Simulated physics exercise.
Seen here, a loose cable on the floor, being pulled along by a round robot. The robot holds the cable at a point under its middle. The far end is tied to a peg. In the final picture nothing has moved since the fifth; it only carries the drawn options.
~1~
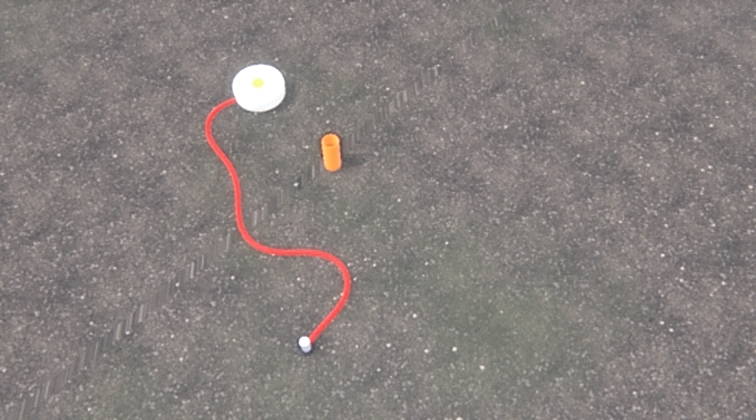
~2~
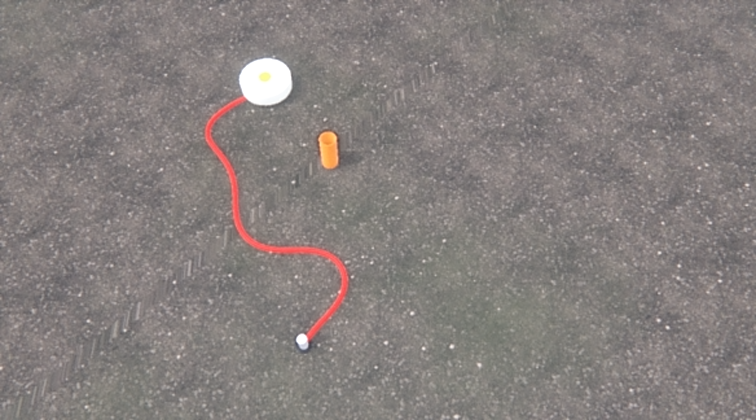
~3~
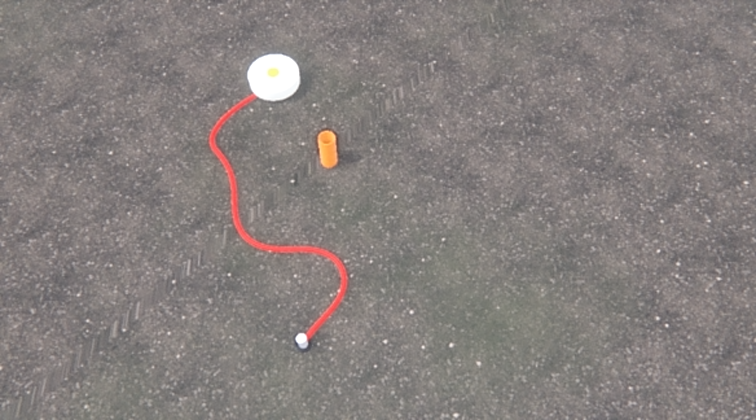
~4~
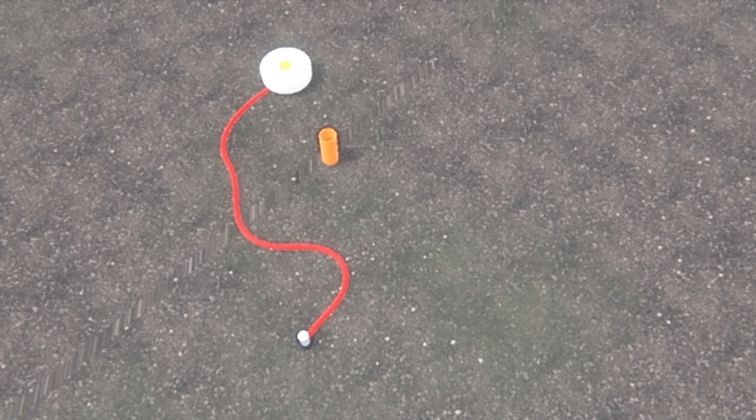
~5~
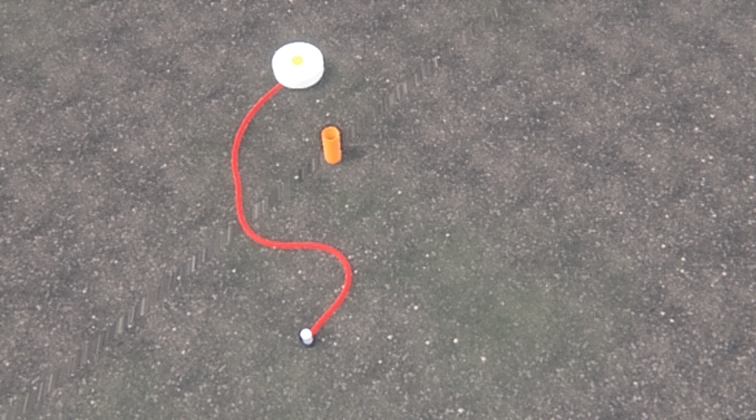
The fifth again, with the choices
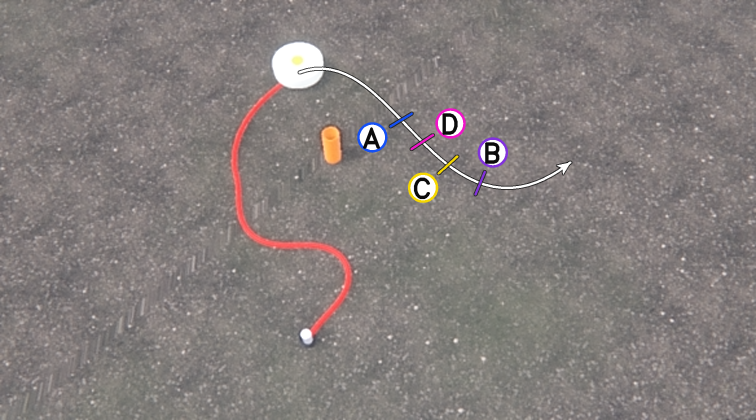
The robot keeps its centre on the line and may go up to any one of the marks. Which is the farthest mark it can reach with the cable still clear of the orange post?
D is the last safe stop.
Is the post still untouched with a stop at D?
For that mark, yes.
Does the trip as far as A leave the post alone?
For that mark, yes.
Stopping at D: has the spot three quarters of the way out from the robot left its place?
No.
On the marked copy, A at (401, 120); B at (480, 183); C at (448, 165); D at (422, 142); the route from (300, 73) via (422, 142) to (570, 162).
Taking D. A third of the way, robot (352, 72), middle of the cable (252, 209).
Two thirds of the way, robot (391, 104), middle of the cable (254, 206).
When it is over, robot (423, 137), middle of the cable (257, 205); nothing has been touched.
As for the rest, A is safe but short; B brings the cable against the post; C brings the cable against the post.
